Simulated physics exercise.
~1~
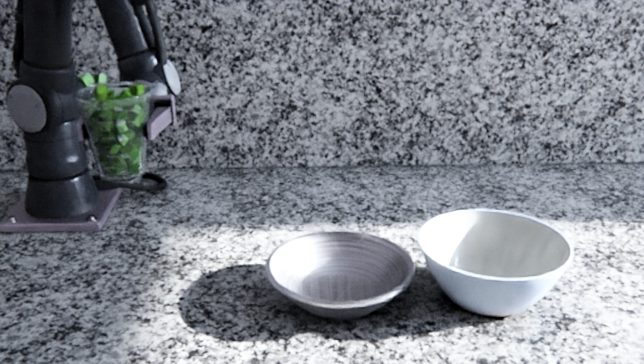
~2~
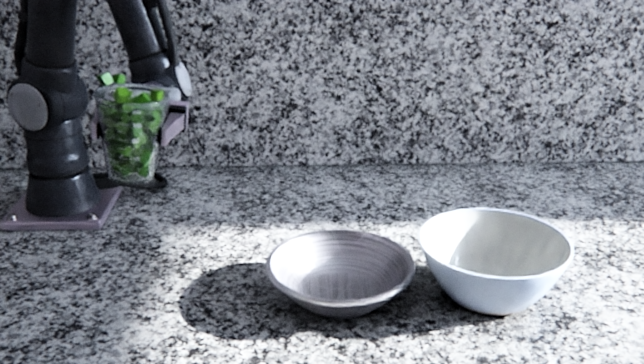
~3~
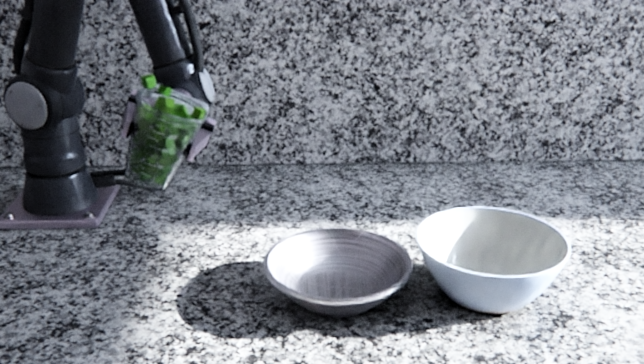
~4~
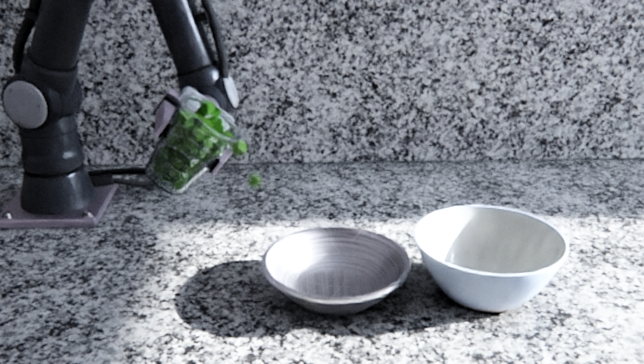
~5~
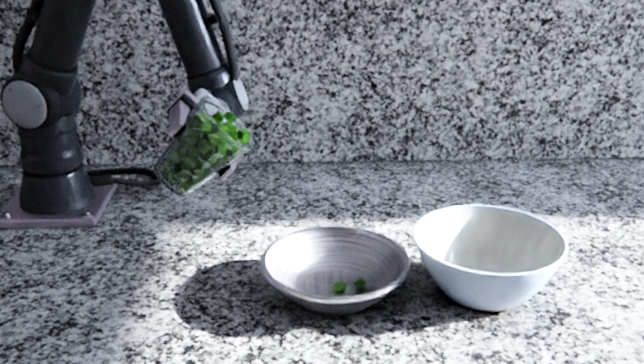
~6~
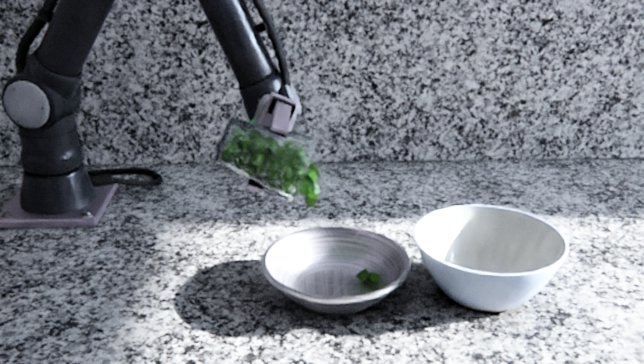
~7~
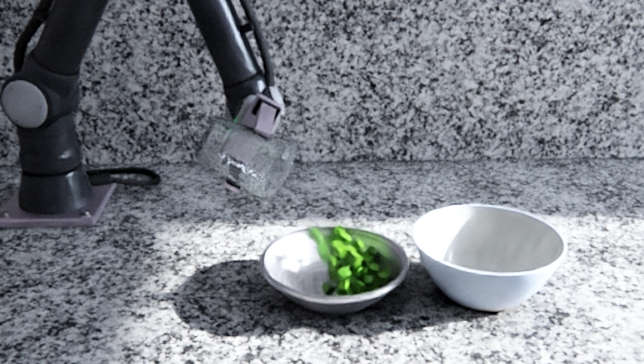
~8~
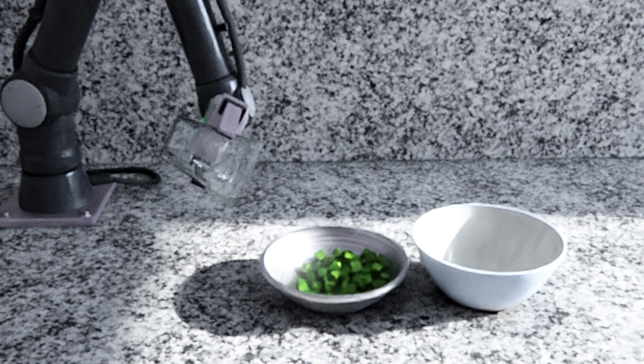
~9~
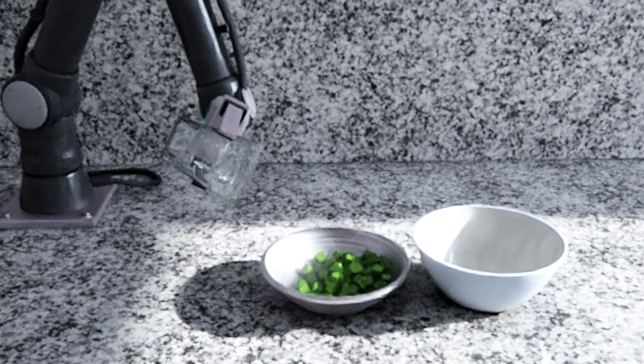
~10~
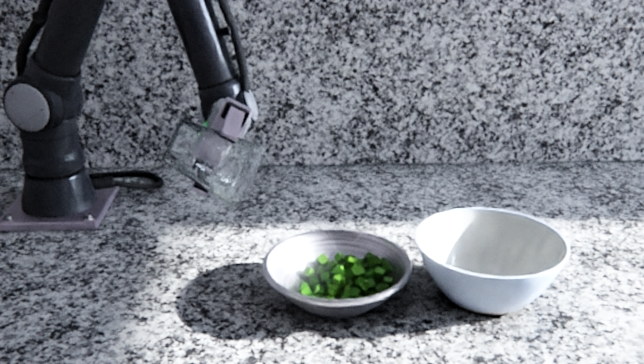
A dark robot arm at the left of a speckled black-and-white stone counter holds a clear cup full of small green pieces, seen from the front and slightly above. To its right sit a shallow greyish bowl and, beside it, a deeper white bowl. The arm swings the cup rightward and tilts it, and a few pieces drop into the grey bowl. It moves further right and tips the cup past its side, and the rest tumbles into the same bowl. The emptied cup draws back left and stops, still tilted, while the white bowl remains empty.
